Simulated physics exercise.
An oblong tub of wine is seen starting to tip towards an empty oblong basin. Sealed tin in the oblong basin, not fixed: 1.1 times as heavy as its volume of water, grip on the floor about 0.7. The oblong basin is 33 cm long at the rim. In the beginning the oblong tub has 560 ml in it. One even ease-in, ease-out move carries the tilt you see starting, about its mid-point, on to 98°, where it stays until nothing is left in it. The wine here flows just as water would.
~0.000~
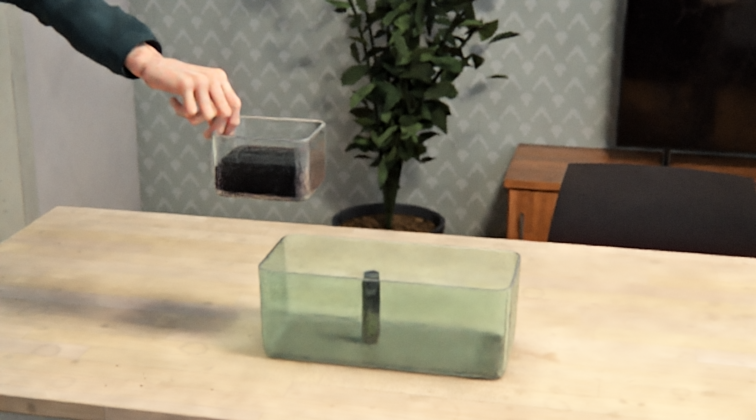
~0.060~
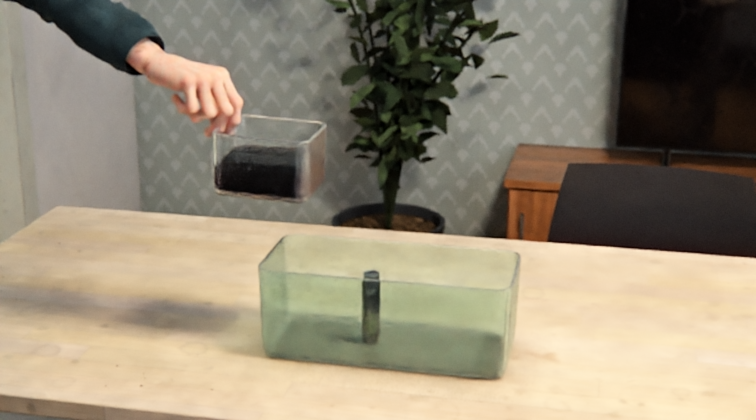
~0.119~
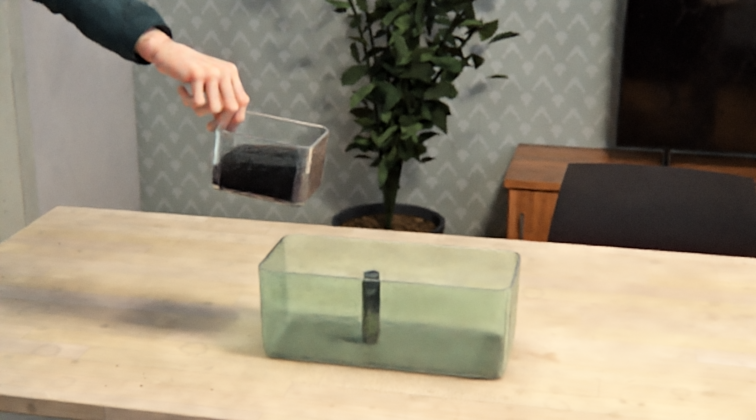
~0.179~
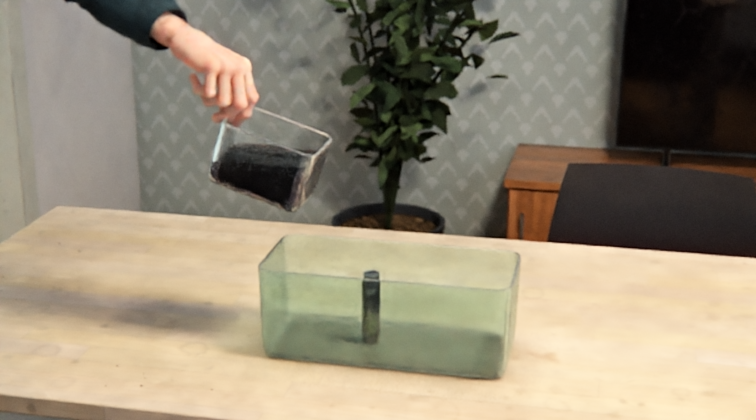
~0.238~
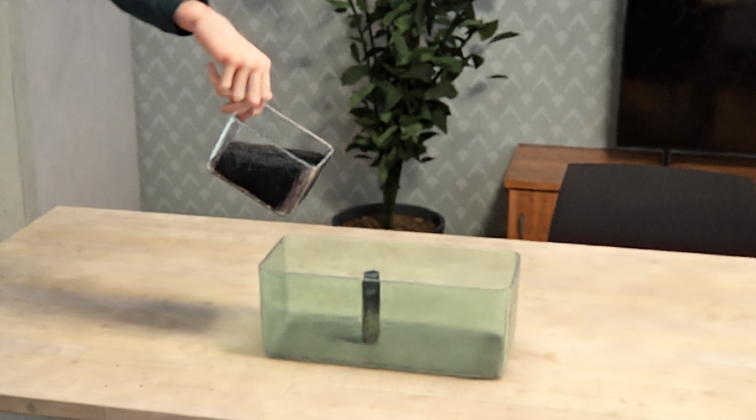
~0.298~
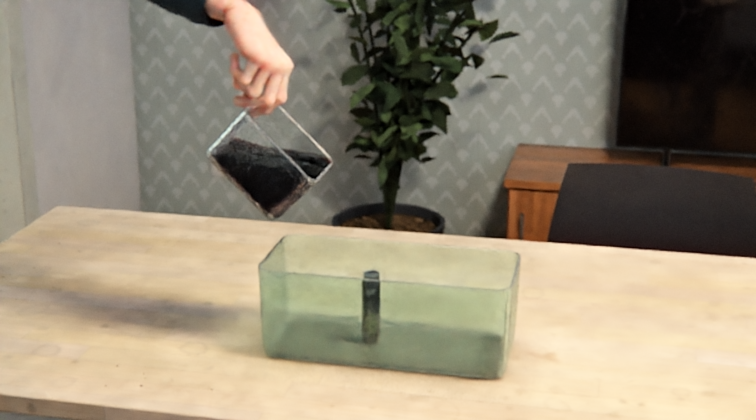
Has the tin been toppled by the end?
Yes, it tumbles over.
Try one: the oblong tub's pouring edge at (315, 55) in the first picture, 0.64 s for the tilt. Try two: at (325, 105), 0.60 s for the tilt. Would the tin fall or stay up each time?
Run one: It does not tip. Run two: It does not tip.
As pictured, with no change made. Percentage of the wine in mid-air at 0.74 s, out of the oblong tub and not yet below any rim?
About 8 per cent.
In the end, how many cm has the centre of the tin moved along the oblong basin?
In the end the tin's centre has shifted about 8.0 centimetres.
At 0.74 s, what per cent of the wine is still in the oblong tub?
Around 16 percent of it.
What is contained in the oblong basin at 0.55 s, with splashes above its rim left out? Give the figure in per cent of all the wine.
At that time the basin holds about 26 per cent of the liquid.
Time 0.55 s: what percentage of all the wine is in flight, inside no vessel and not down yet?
38 %.
After 0.55 s the tilt is 93° and 36 per cent is still to pour; the tin stands where it began.
After 0.74 s the tilt is 98° and 16 per cent is still to pour; the tin stands 2 cm from where it began.
After 0.93 s the tilt is 98° and 5 per cent is still to pour; the tin leans 39°.
After 1.14 s the tilt is 98° and 1 per cent is still to pour; the tin lies on its side.
In the end the tin lies on its side.
